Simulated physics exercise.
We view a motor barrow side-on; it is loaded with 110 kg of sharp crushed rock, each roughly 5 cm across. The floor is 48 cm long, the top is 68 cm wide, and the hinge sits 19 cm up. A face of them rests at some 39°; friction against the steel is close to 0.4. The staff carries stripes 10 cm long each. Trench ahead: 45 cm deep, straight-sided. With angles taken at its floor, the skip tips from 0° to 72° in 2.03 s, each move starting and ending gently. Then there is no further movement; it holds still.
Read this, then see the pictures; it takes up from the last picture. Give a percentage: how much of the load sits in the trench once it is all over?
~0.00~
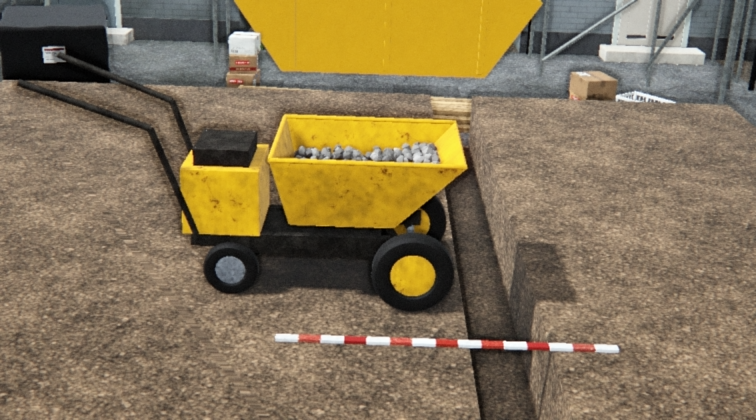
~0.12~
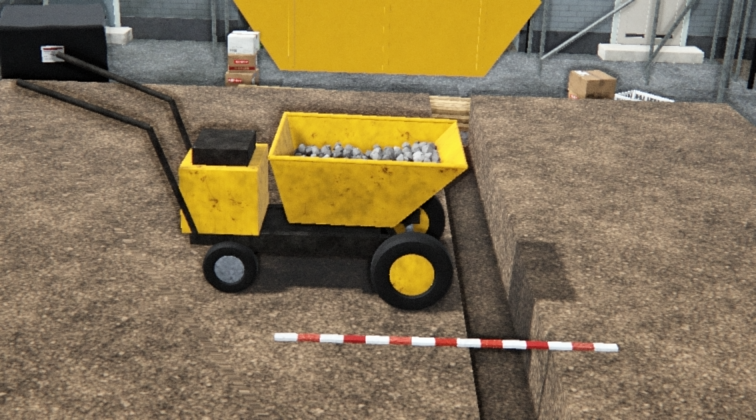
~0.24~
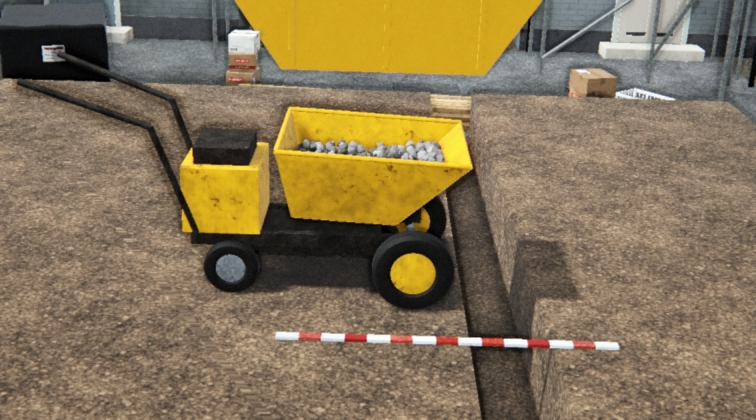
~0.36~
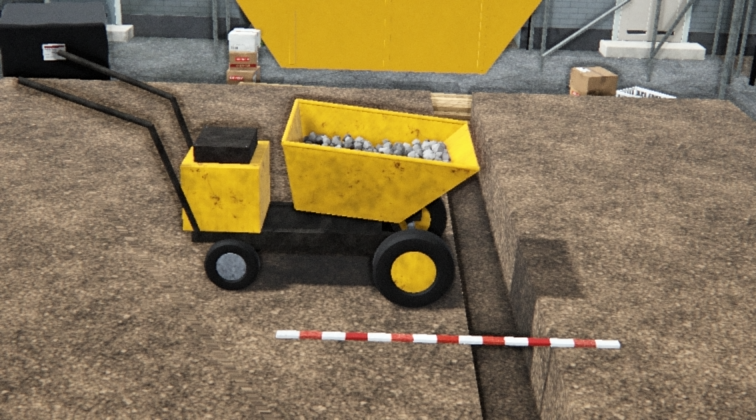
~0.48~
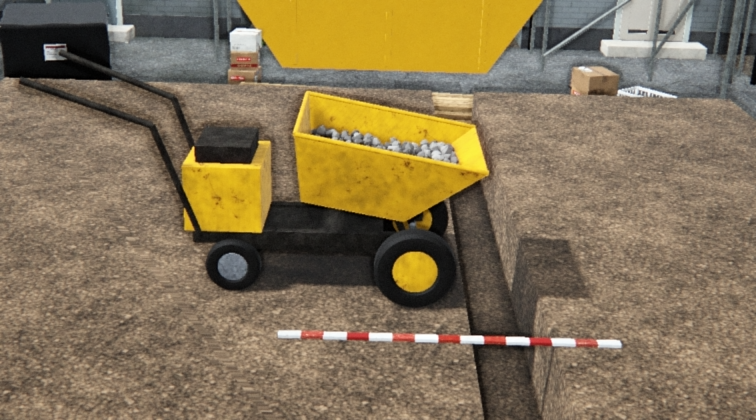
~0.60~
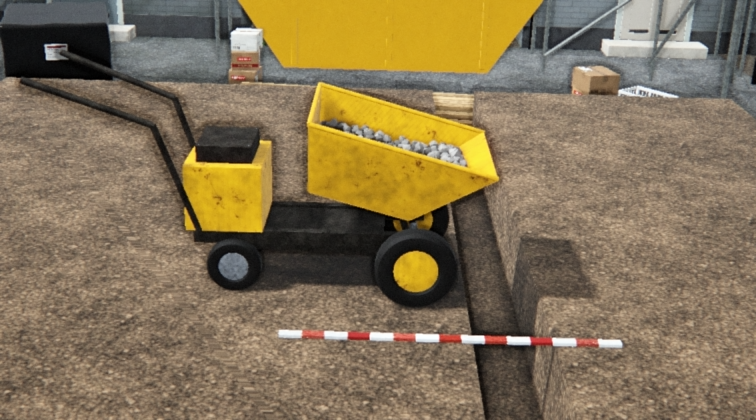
19 %.
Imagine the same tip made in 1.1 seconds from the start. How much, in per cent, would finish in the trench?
That works out at about 10 in a hundred.
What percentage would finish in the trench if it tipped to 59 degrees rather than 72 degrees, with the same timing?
Trench share: Approx. 10%.
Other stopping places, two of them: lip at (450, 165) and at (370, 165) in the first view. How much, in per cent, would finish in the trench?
I'd say some 60 per cent and some 100 per cent.
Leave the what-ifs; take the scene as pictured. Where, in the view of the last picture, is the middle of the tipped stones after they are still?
About (565, 279).
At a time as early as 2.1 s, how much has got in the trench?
Something like 0 in a hundred.
After 1.5 s the floor is at 61°; 100 % in the skip; the foremost stones are at (523, 229).
After 2.1 s the floor is at 72°; 65 % in the skip, 1 % in the trench, 34 % past the trench; the foremost stones are at (610, 280).
After 2.5 s the floor is at 72°; 35 % in the skip, 5 % in the trench, 60 % past the trench; the foremost stones are at (659, 285).
After 4.4 s the floor is at 72°; 19 % in the skip, 19 % in the trench, 63 % past the trench; the foremost stones are at (666, 286).
